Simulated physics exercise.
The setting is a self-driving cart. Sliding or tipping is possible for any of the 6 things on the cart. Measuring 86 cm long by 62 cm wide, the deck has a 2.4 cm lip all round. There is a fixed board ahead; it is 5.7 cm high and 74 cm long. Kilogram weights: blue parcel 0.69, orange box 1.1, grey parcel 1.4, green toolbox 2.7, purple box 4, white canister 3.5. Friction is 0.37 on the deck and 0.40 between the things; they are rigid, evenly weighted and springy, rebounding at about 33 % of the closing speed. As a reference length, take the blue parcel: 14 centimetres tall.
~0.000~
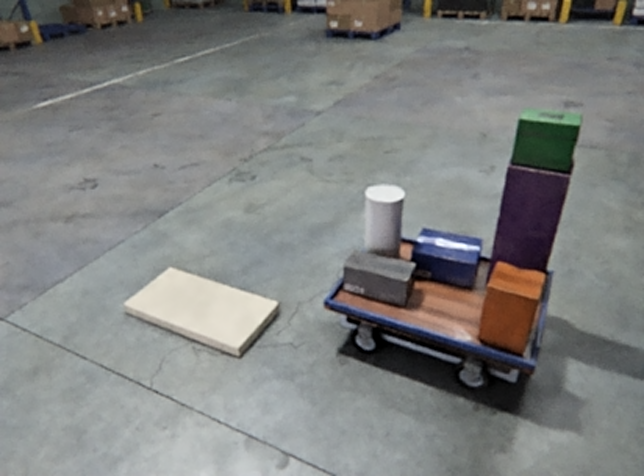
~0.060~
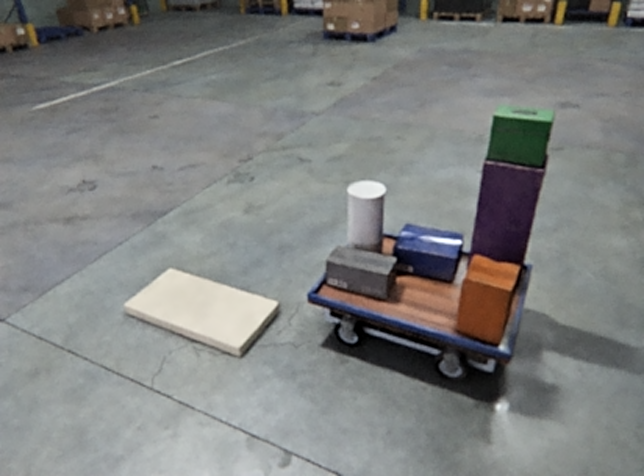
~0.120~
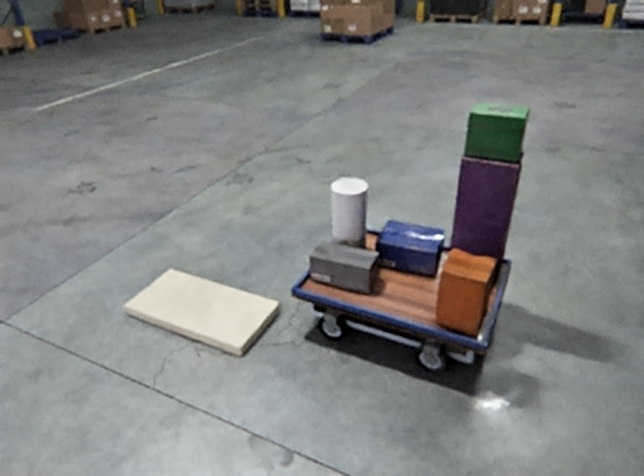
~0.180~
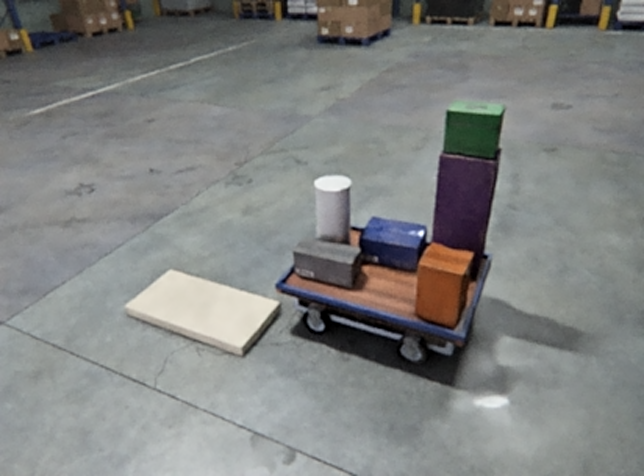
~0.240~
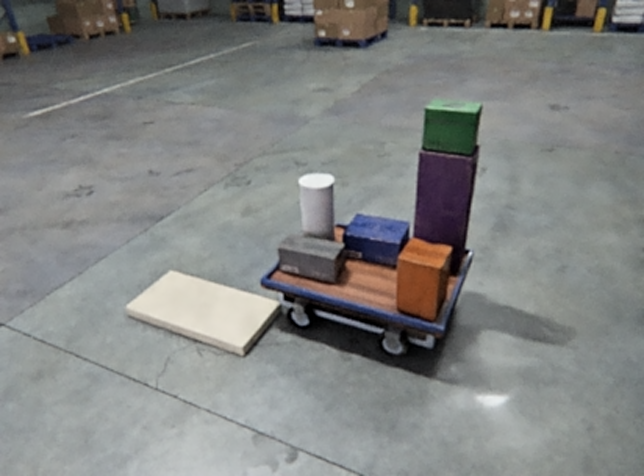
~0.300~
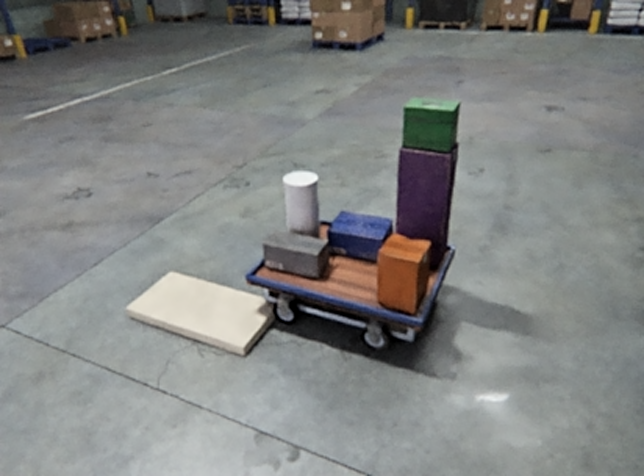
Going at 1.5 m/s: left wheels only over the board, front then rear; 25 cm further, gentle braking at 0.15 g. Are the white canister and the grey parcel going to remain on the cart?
The white canister falls off and the grey parcel stays put.
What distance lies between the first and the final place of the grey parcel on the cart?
It ends about 8 centimetres from where it started.
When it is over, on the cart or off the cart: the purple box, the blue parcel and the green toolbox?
At the end the purple box remains on its base, the blue parcel remains on its base and the green toolbox leaves its base.
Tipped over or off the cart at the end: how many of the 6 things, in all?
The number here is 4.
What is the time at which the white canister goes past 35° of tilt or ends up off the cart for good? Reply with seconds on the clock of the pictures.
Time: Approximately 0.7 s.
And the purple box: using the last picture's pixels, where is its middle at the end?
At about (55, 146).
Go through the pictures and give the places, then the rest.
Cart has run 0 cm; white canister (383, 228); grey parcel (379, 277), in the first frame.
Cart has run 9 cm; green toolbox (520, 135); purple box (504, 221), in the second frame.
Cart has run 18 cm; blue parcel (410, 247); orange box (465, 292), in the third frame.
Cart has run 27 cm; green toolbox (473, 129); purple box (463, 211), in the fourth frame.
Cart has run 36 cm; blue parcel (377, 239); orange box (423, 279), in the fifth frame.
Cart has run 45 cm; white canister (303, 211); grey parcel (296, 254), in the sixth frame.
After 1.00 s, cart has run 150 cm; white canister now off the cart; grey parcel moved 8 cm near (152, 211); orange box 46° off upright.
After 1.60 s, cart has run 235 cm; grey parcel moved 8 cm near (54, 190); orange box on its side; green toolbox 40° off upright.
In the end (2.8 s), off the cart, green toolbox and white canister; toppled on the cart, orange box and purple box; the other 2 under 10 cm from the start. At the end, from the last picture's camera, grey parcel near (14, 181).
